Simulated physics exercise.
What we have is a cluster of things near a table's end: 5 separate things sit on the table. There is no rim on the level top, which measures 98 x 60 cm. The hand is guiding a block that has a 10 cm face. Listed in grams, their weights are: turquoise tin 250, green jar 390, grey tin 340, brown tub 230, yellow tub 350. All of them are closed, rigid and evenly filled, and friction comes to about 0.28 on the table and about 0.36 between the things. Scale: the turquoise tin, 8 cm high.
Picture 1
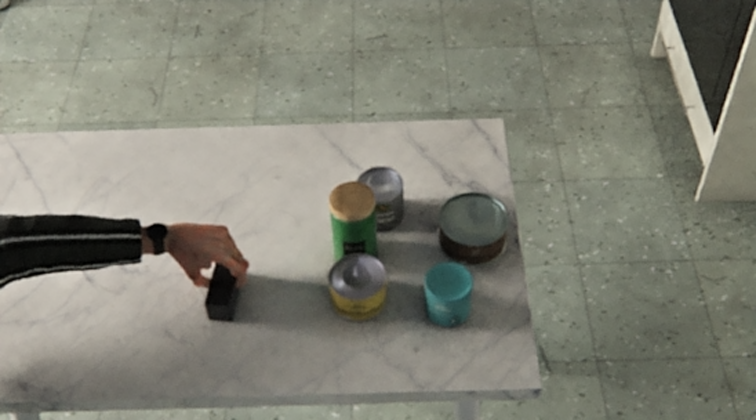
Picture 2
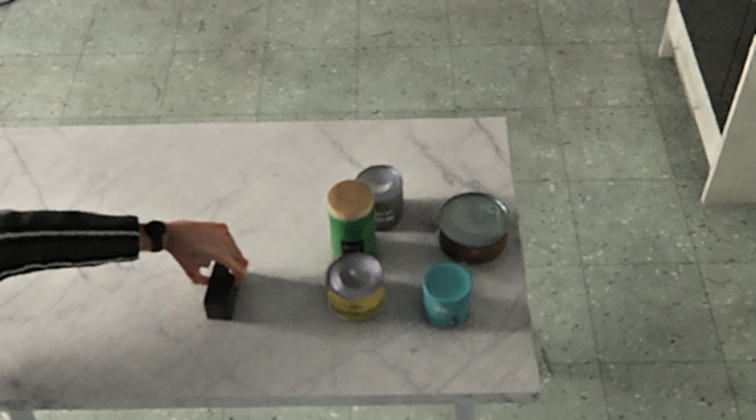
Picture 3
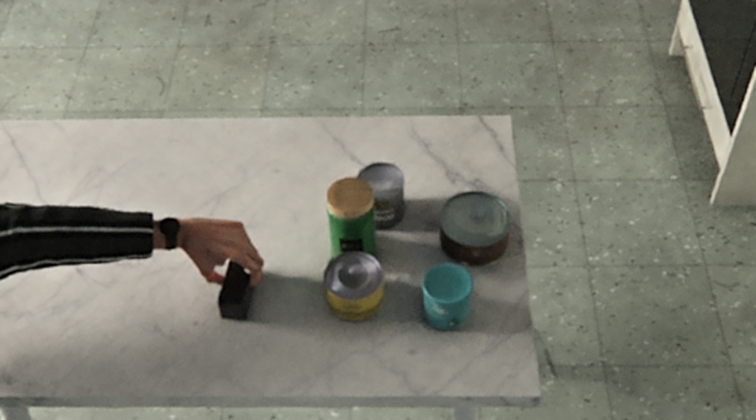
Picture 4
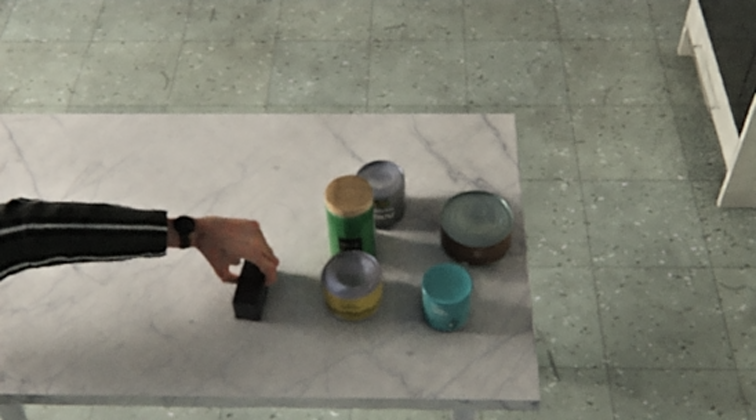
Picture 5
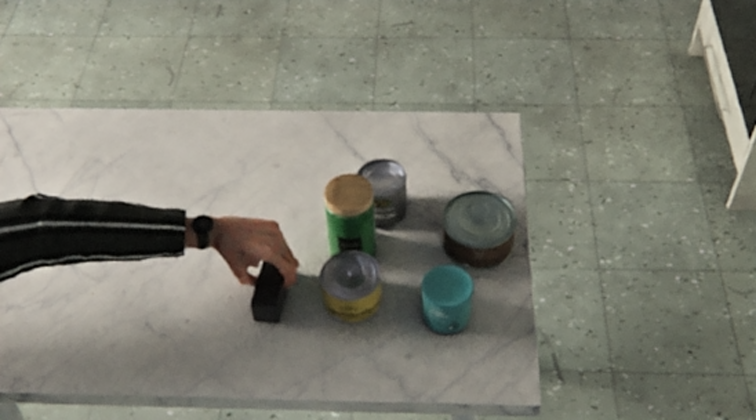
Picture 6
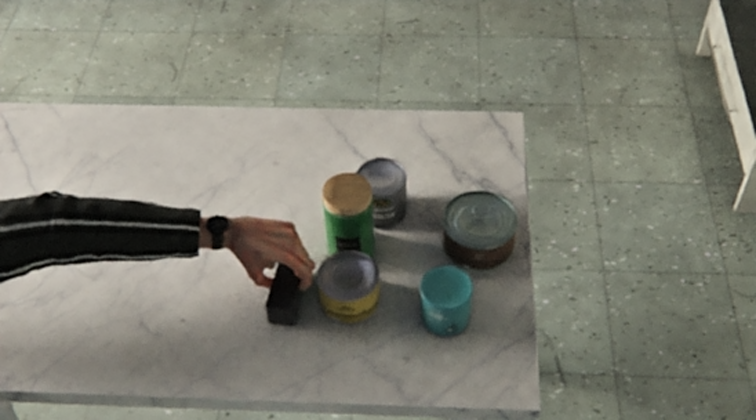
A hand in a dark sleeve slid a small black block rightward across a marble-patterned table, bringing it close to the yellow tub, while the tub and the four other containers stayed in place.
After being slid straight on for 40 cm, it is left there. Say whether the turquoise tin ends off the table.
I expect it to be pushed off.
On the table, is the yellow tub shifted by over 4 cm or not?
The yellow tub moves off its spot.
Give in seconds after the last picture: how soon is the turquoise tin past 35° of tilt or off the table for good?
Around 1.0 s on the clock.
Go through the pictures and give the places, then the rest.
In the first picture, 0 cm of push; turquoise tin (448, 296); green jar (354, 227).
In the second picture, 1 cm of push; brown tub (473, 229); yellow tub (356, 287).
In the third picture, 3 cm of push; green jar (352, 224); grey tin (381, 197).
In the fourth picture, 6 cm of push; brown tub (476, 229); yellow tub (352, 286).
In the fifth picture, 10 cm of push; green jar (351, 222); grey tin (382, 195).
In the sixth picture, 13 cm of push; turquoise tin (446, 302); brown tub (479, 231).
Then, 0.60 s later than the last frame, 27 cm of push; turquoise tin 5 cm from its spot near (481, 309); yellow tub 12 cm from its spot.
Then, 1.10 s later than the last frame, 39 cm of push; turquoise tin now off the table; yellow tub 24 cm from its spot.
Then, 1.40 s later than the last frame, 40 cm of push; yellow tub 25 cm from its spot.
When it is over, off the table, turquoise tin; not toppled but over 4 cm from the start, yellow tub; the other 3 within 4 cm of the start.
